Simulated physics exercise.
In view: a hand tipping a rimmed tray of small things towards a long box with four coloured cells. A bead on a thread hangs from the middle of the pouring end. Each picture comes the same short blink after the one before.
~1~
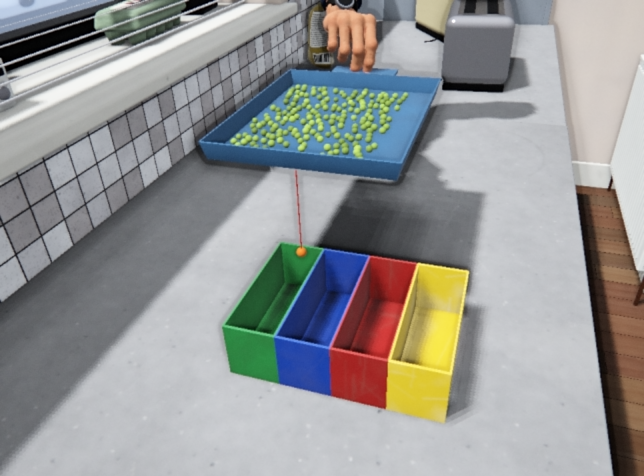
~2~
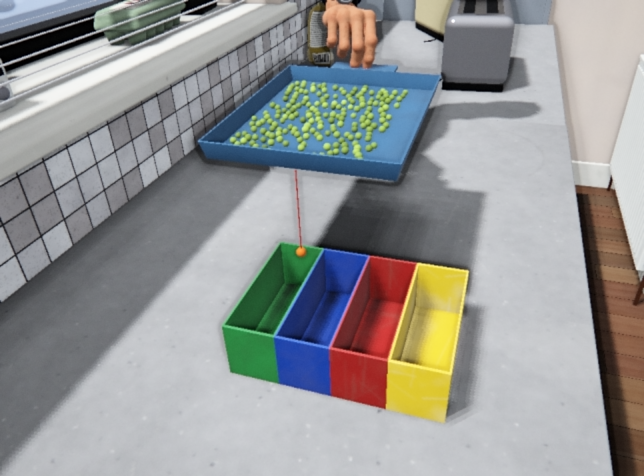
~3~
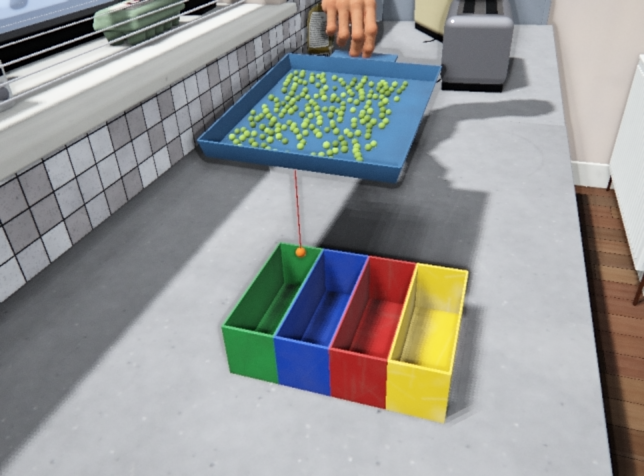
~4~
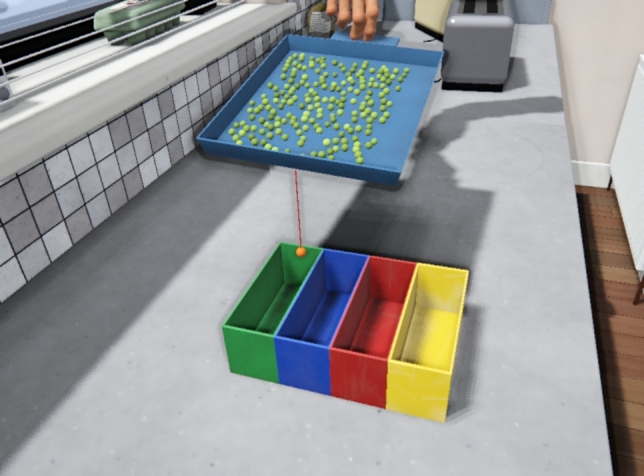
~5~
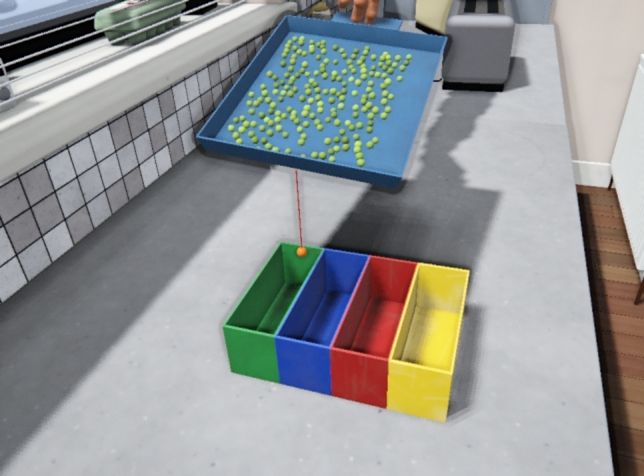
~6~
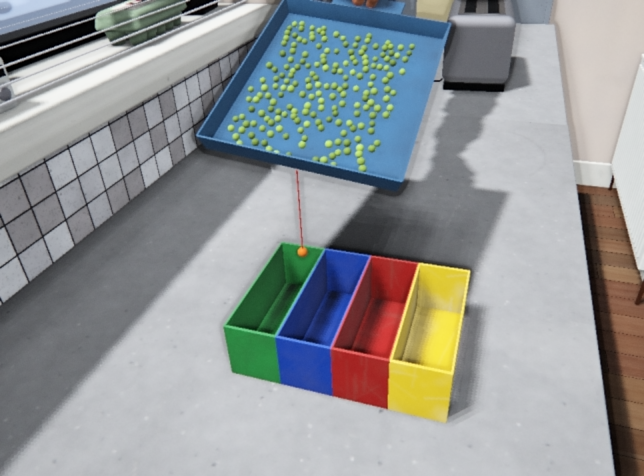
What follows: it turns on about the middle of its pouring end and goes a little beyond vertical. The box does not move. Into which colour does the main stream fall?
Most goes to the red cell.
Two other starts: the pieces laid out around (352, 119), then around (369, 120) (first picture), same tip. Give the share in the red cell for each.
About 70 and 80 per cent.
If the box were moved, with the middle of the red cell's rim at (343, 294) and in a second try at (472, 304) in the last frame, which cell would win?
One: The cell in yellow. Two: The green cell.
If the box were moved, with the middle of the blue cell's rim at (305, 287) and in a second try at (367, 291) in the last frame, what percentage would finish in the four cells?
About 100 and 100 per cent.
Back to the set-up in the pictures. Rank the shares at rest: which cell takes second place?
The runner-up: That blue cell.
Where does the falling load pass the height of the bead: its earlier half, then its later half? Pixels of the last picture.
Around (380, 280) and then (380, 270).
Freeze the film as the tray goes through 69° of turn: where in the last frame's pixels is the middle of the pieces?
Around (354, 180).
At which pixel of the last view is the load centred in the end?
Roughly at (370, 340).
Just after the last frame, tray tipped steeply; the larger part on the tray; about a tenth in the red cell; just a few in the blue cell; just a few in the yellow cell; about a tenth falling or outside the box.
A moment on, tray tipped past a quarter turn; about a tenth on the tray; roughly half in the red cell; roughly a quarter in the blue cell; about a tenth in the yellow cell; just a few in the green cell; roughly a quarter falling or outside the box.
Further on, tray tipped past a quarter turn; roughly two thirds in the red cell; roughly a quarter in the blue cell; about a tenth in the yellow cell; just a few in the green cell; just a few falling or outside the box.
When it is over, tray tipped past a quarter turn; roughly two thirds in the red cell; roughly a quarter in the blue cell; about a tenth in the yellow cell; just a few in the green cell; just a few outside the box.
